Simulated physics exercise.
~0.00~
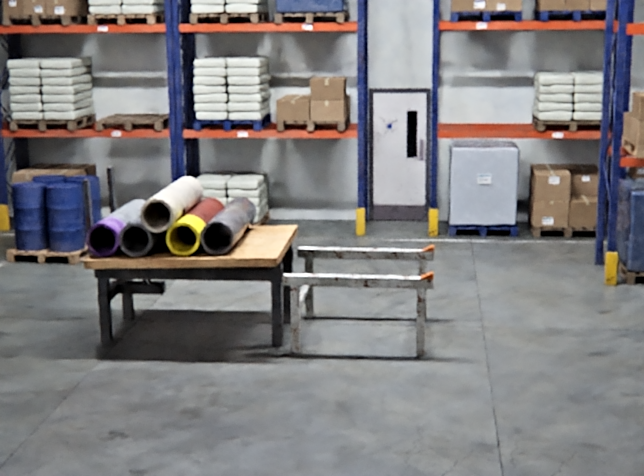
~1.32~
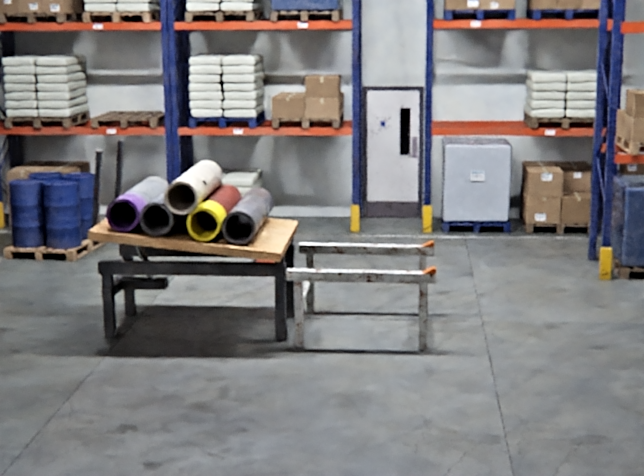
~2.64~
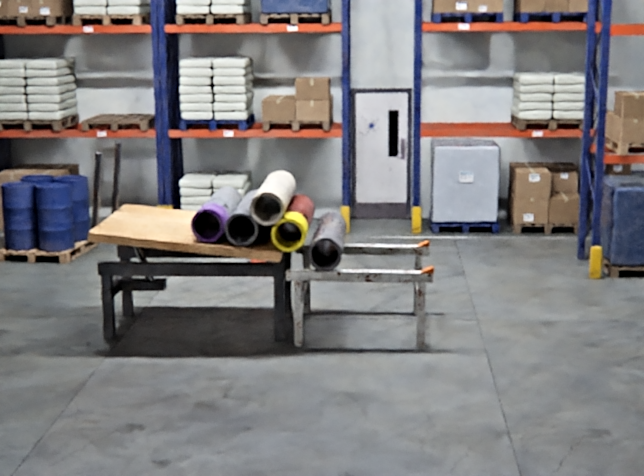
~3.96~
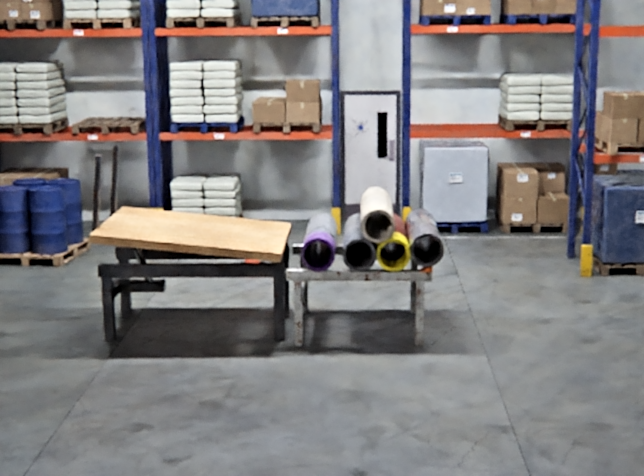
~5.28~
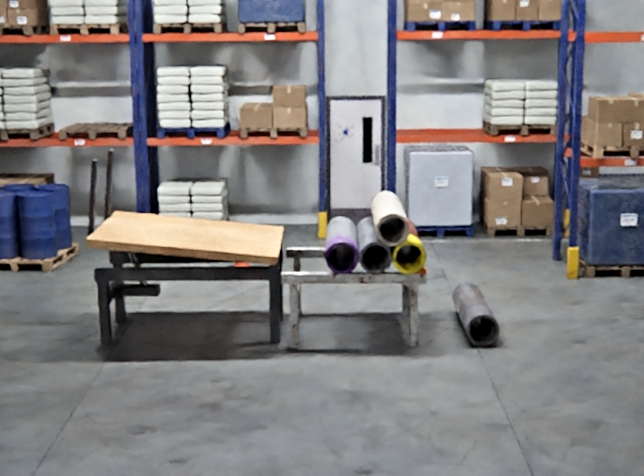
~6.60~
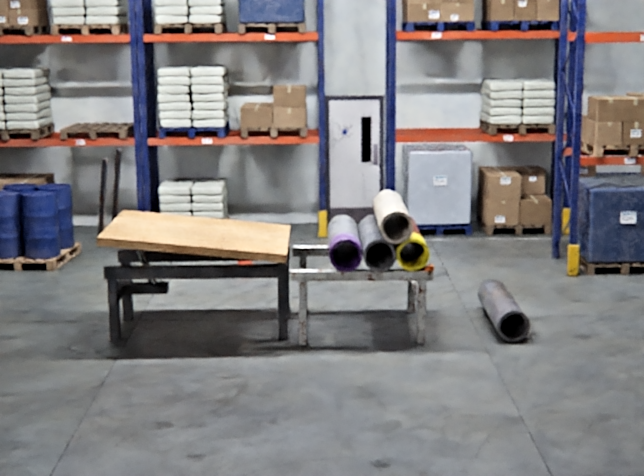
A stack of five concrete pipes rolled right off a wooden table as its left side tilted up, landing on the level rack alongside; one grey pipe dropped to the floor beyond, while the purple, yellow and two others stayed piled on the rack.
